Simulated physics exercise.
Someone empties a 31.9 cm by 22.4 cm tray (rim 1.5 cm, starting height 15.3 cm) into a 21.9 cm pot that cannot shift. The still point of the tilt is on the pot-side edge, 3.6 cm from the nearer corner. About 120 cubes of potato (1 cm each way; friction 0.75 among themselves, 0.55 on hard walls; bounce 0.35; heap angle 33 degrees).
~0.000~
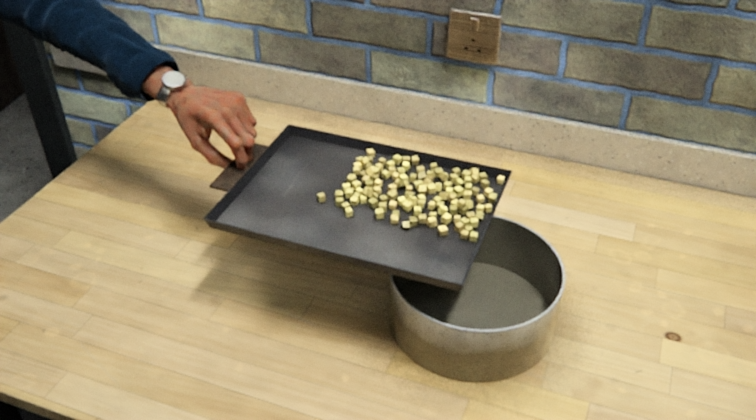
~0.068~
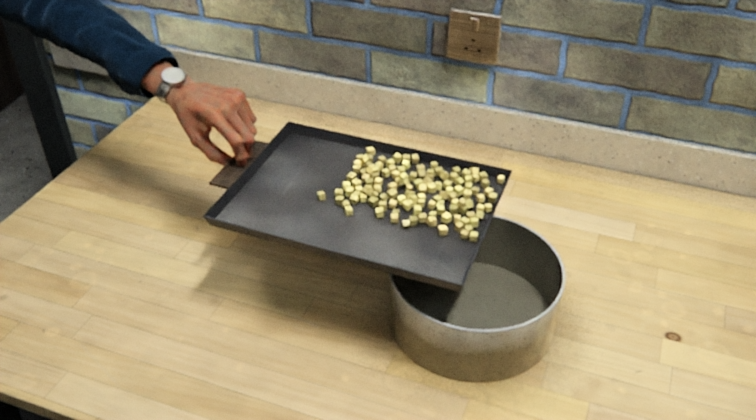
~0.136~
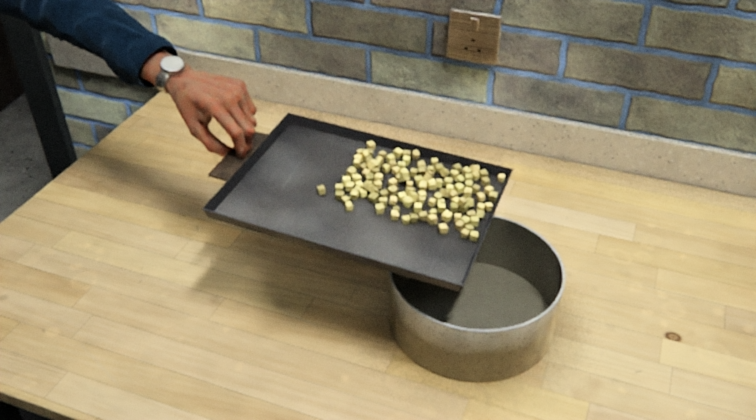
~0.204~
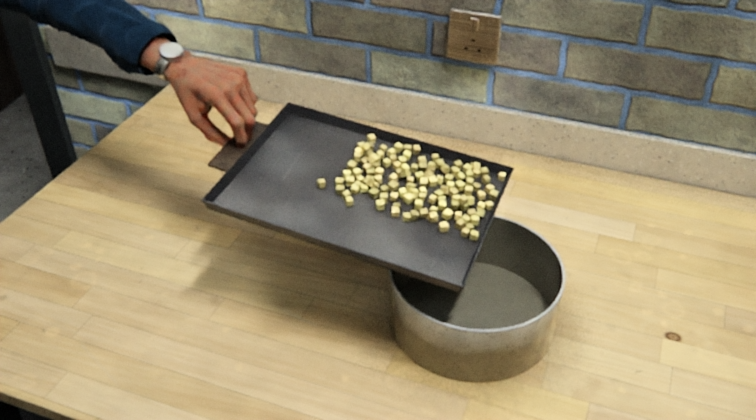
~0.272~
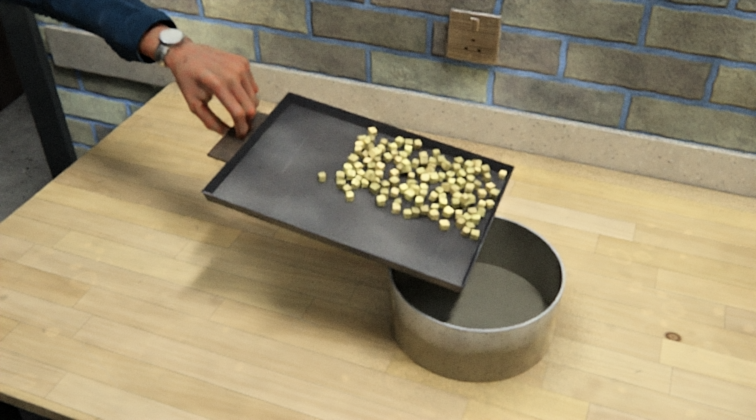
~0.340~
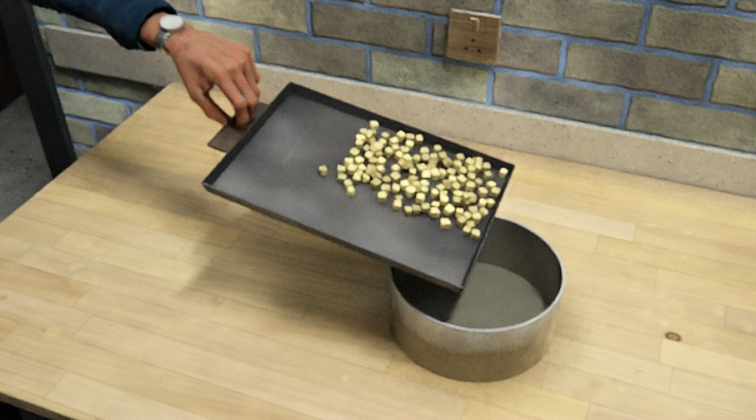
The clip opens on a dark tray of small pale yellow cubes, its right side above a round metal pot on a wooden table, a hand gripping its left end. The hand gradually raises that end, tilting the tray modestly toward the pot, while the cubes stay clustered on its right half.
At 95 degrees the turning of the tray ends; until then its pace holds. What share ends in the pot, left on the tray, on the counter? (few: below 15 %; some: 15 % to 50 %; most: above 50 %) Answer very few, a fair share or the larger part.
In the pot: The larger part; left on the tray: Very few; on the counter: A fair share.
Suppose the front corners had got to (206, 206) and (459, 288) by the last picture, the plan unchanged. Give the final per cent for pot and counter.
Pot 5, counter 95.
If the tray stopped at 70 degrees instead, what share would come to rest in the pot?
In that case some 15 per cent.
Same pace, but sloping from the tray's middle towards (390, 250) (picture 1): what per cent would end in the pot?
About 15 per cent.
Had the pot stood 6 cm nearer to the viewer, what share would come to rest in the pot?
It would be near 80 per cent.
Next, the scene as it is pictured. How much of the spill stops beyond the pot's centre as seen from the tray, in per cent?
Some 90 per cent.
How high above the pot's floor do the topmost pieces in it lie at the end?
About 2.0 cm.
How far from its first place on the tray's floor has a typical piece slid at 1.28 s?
About 8 cm.
After 1.28 s, tilt 50 degrees; the tray holds 95 %, the pot 0 %.
Then, at 1.90 s, tilt 76 degrees; the tray holds 90 %, the pot 5 %.
Then, at 2.57 s, tilt 95 degrees; the tray holds 5 %, the pot 60 %.
In the end, at 3.8 s, pot 60 %, tray 0 %, counter 40 %.
